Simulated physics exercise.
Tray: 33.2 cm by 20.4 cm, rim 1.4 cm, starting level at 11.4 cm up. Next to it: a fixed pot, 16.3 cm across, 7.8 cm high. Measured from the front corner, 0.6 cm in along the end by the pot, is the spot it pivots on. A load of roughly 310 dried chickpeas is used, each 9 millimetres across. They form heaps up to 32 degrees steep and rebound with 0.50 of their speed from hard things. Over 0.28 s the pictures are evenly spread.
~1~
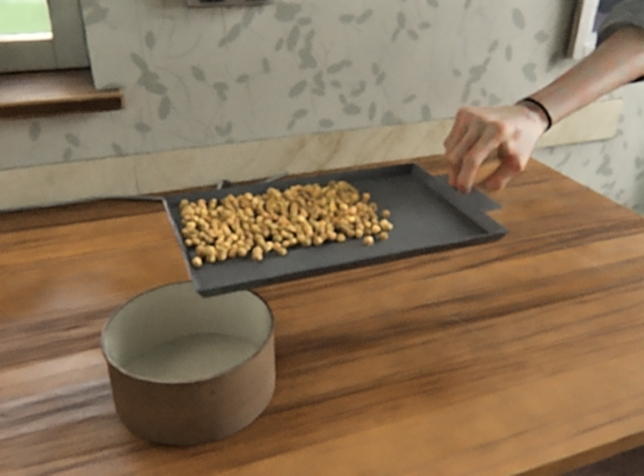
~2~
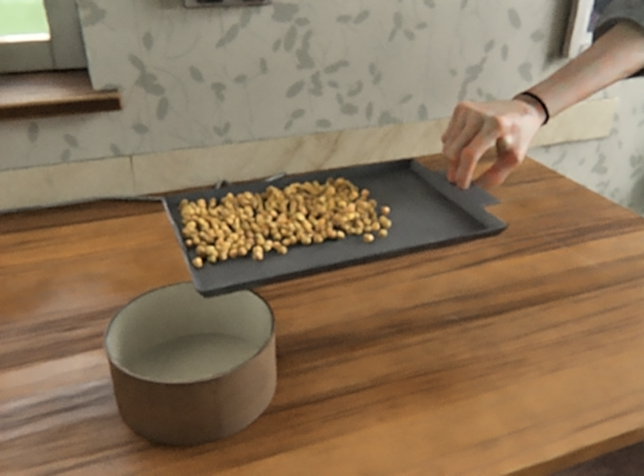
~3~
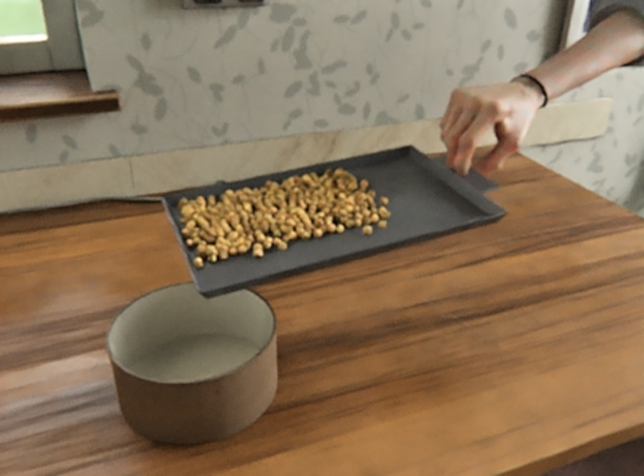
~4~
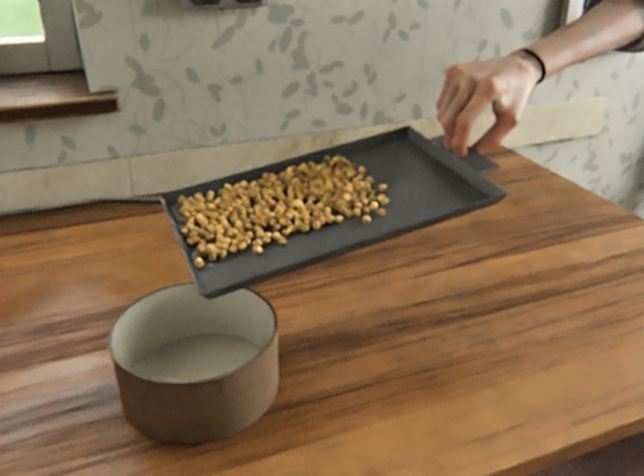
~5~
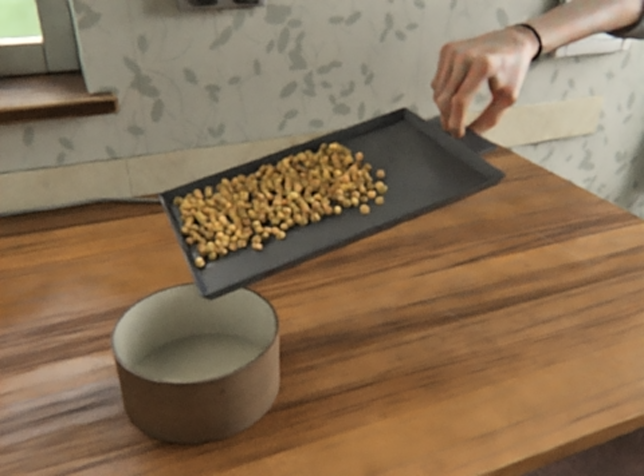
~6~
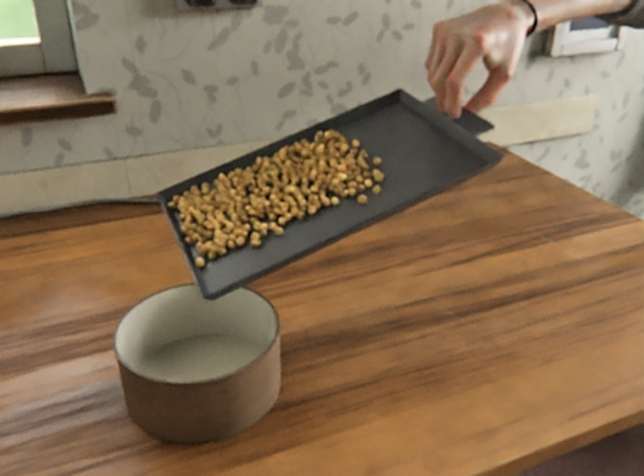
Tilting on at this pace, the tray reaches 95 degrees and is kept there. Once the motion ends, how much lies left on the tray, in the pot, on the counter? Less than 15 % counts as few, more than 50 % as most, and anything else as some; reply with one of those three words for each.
Here it is: Tray: Few, pot: Most, counter: Some.
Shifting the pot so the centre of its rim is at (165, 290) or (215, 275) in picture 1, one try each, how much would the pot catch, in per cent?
Roughly 70 per cent, then 5 per cent.
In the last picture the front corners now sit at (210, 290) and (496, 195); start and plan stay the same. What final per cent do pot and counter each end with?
Per cent by place - pot 95, counter 5.
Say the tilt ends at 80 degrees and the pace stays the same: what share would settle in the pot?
Then about 70 per cent.
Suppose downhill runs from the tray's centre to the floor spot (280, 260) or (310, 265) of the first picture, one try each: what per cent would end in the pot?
Some 95 and 75 per cent.
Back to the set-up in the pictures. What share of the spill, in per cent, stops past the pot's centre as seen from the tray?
About 100 percent of the spill.
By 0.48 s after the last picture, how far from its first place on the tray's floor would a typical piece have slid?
Roughly 10 cm.
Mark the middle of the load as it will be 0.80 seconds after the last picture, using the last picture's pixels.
I reckon close to (162, 358).
Then, 0.48 s after the last picture, tilt 54 degrees; the tray holds 90 %, the pot 0 %.
Then, 0.80 s after the last picture, tilt 79 degrees; the tray holds 25 %, the pot 45 %.
Then, 1.21 s after the last picture, tilt 95 degrees; the tray holds 0 %, the pot 70 %.
In the end, tray 0 %, pot 70 %, counter 30 %.
